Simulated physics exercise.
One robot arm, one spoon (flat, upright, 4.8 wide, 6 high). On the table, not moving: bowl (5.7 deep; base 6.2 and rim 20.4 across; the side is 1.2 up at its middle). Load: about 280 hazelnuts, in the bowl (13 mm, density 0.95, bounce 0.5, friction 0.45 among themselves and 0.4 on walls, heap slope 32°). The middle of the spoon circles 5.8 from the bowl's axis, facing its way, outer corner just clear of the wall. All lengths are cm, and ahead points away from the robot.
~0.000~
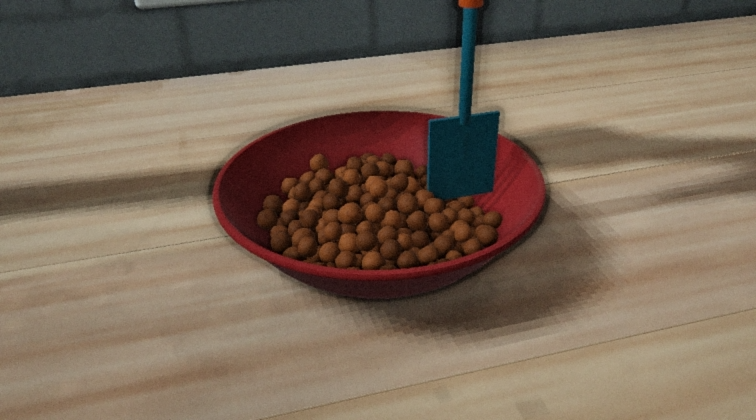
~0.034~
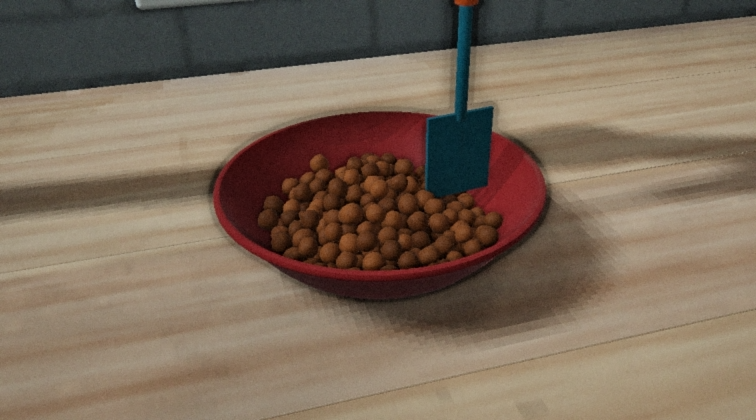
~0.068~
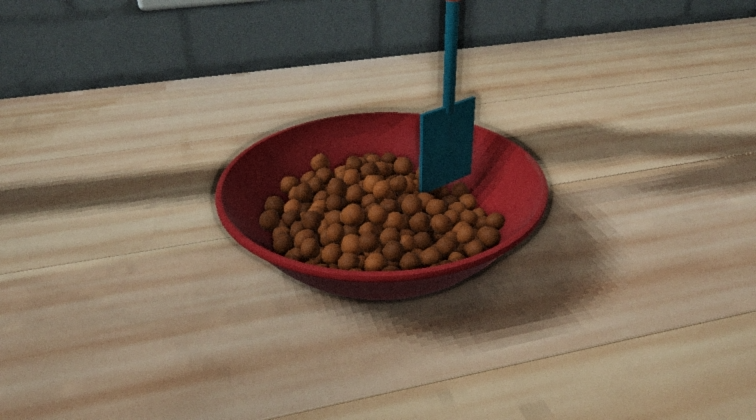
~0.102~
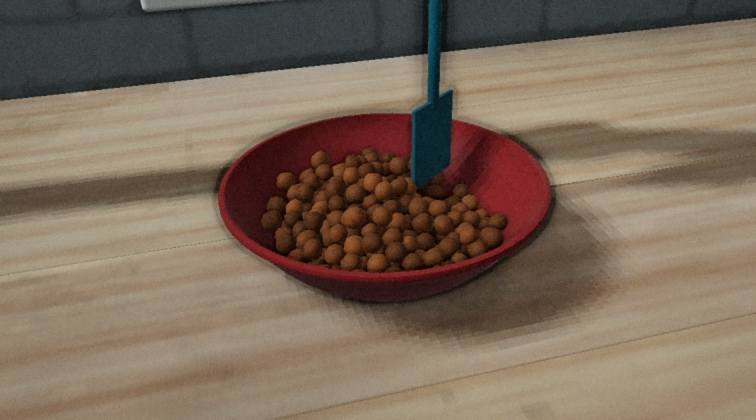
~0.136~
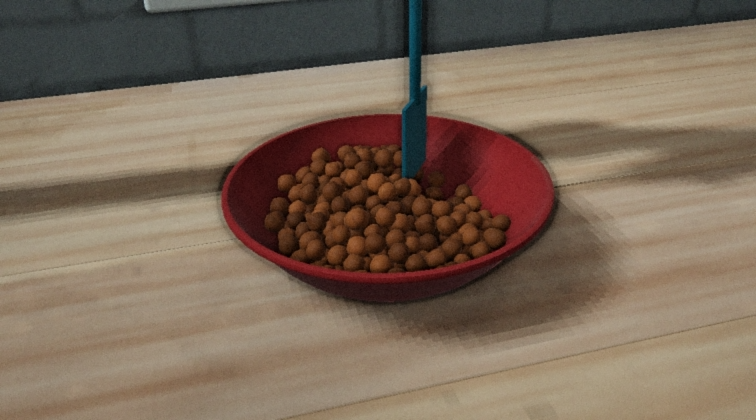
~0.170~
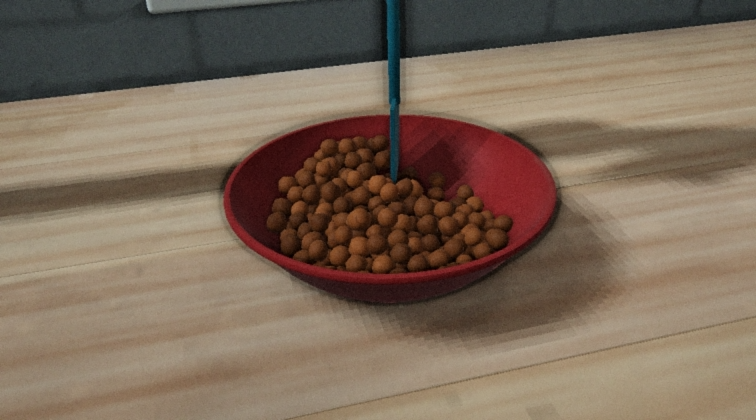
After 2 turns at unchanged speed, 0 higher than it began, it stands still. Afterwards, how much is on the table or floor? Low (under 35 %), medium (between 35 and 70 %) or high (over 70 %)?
Share on the table or floor: Low (under 35 %).
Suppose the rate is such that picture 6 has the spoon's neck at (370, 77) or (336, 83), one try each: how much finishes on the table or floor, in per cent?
About 30 and 40 per cent.
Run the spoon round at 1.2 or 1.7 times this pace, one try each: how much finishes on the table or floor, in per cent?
Some 35 and 45 per cent.
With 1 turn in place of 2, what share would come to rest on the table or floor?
It would be near 10 per cent.
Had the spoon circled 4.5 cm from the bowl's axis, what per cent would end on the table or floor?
It would be near 20 per cent.
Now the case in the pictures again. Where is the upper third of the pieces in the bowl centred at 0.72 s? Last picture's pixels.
At about (472, 190).
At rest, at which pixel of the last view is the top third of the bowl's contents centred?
Around (426, 182).
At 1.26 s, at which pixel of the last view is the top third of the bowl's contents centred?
Around (374, 258).
After 0.72 s, 326° round, highest piece 8 above the table; 251 in the bowl, 27 on the table or floor, 5 in flight or on the tool.
After 1.26 s, 223° round, highest piece 8 above the table; 223 in the bowl, 58 on the table or floor, 2 in flight or on the tool.
After 1.74 s, 0° round, highest piece 6 above the table; 210 in the bowl, 73 on the table or floor.
After 2.44 s, 0° round, highest piece 6 above the table; 210 in the bowl, 73 on the table or floor.
In the end, 210 in the bowl, 73 on the table or floor. That is 26 % on the table or floor.
